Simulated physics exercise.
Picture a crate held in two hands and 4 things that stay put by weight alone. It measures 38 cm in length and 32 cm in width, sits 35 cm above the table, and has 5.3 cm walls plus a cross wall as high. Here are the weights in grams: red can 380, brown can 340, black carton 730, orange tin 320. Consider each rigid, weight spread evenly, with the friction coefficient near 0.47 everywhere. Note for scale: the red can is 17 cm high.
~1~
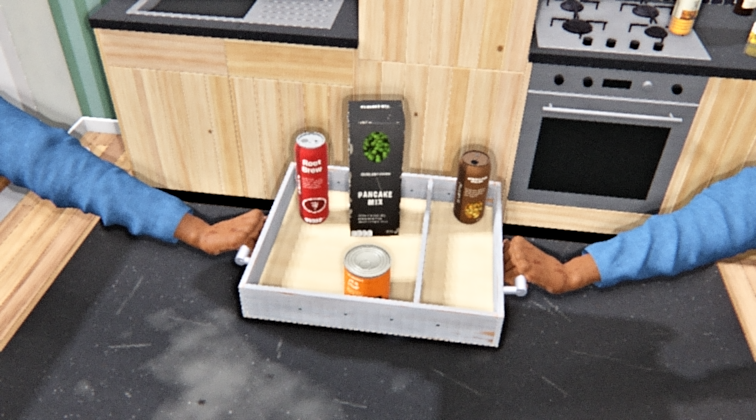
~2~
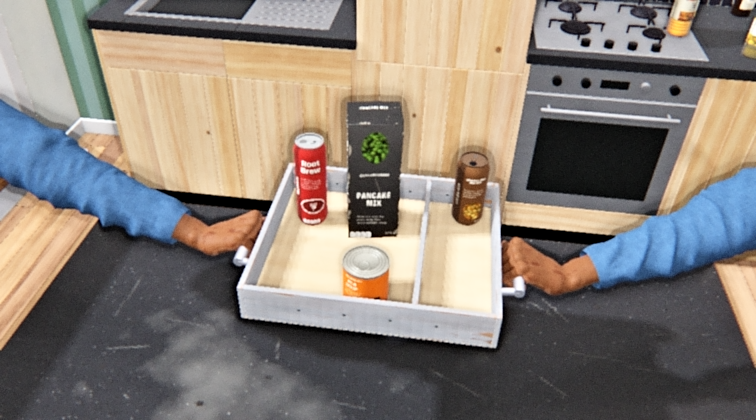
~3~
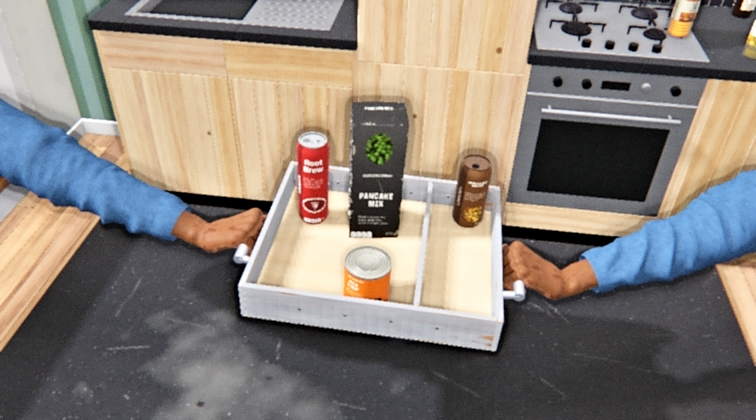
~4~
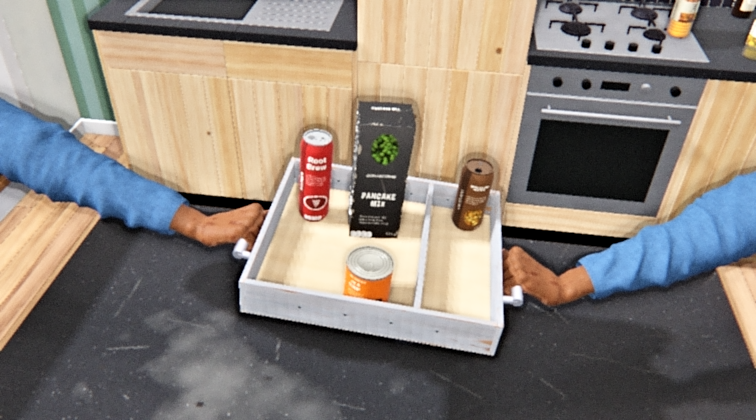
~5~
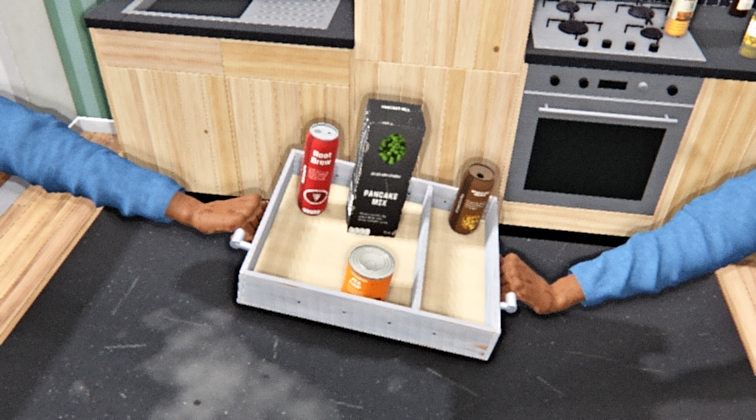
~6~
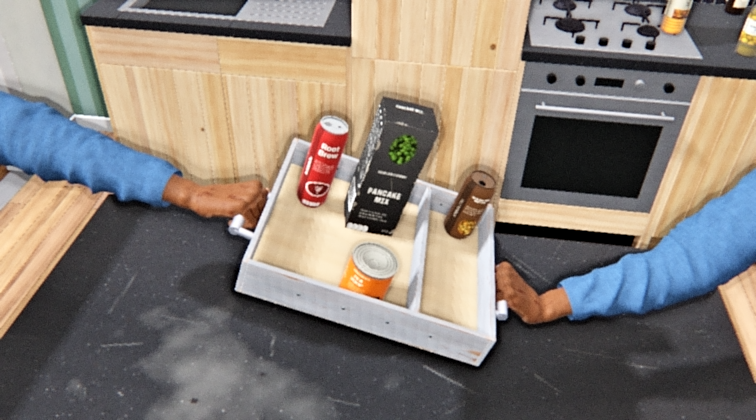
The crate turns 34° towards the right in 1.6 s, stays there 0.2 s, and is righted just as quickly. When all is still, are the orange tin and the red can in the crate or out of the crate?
One by one: My guess is the orange tin doesn't exit. My guess is the red can doesn't exit.
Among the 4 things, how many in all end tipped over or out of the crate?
I make it 3.
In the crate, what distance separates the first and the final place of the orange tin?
Roughly 4 centimetres.
Then, 0.60 s after the last picture, crate tipped 33°, right side down; red can tipped 63° from how it sat near (402, 169); orange tin slid 4 cm near (396, 291); black carton tipped 63° from how it sat.
Then, 1.10 s after the last picture, crate tipped 34°, right side down; brown can and black carton now out of the crate; red can on its side near (446, 282); orange tin slid 4 cm near (396, 294).
Then, 1.40 s after the last picture, crate tipped 30°, right side down; red can on its side near (446, 281); orange tin slid 4 cm near (395, 293).
Then, 1.90 s after the last picture, crate tipped 14°, right side down; red can on its side near (443, 265); orange tin slid 4 cm near (391, 287).
At rest, out of the crate, brown can and black carton; tipped over in the crate, red can; the last one in place, give or take 5 cm. In the last view, orange tin near (385, 283), red can near (436, 252).
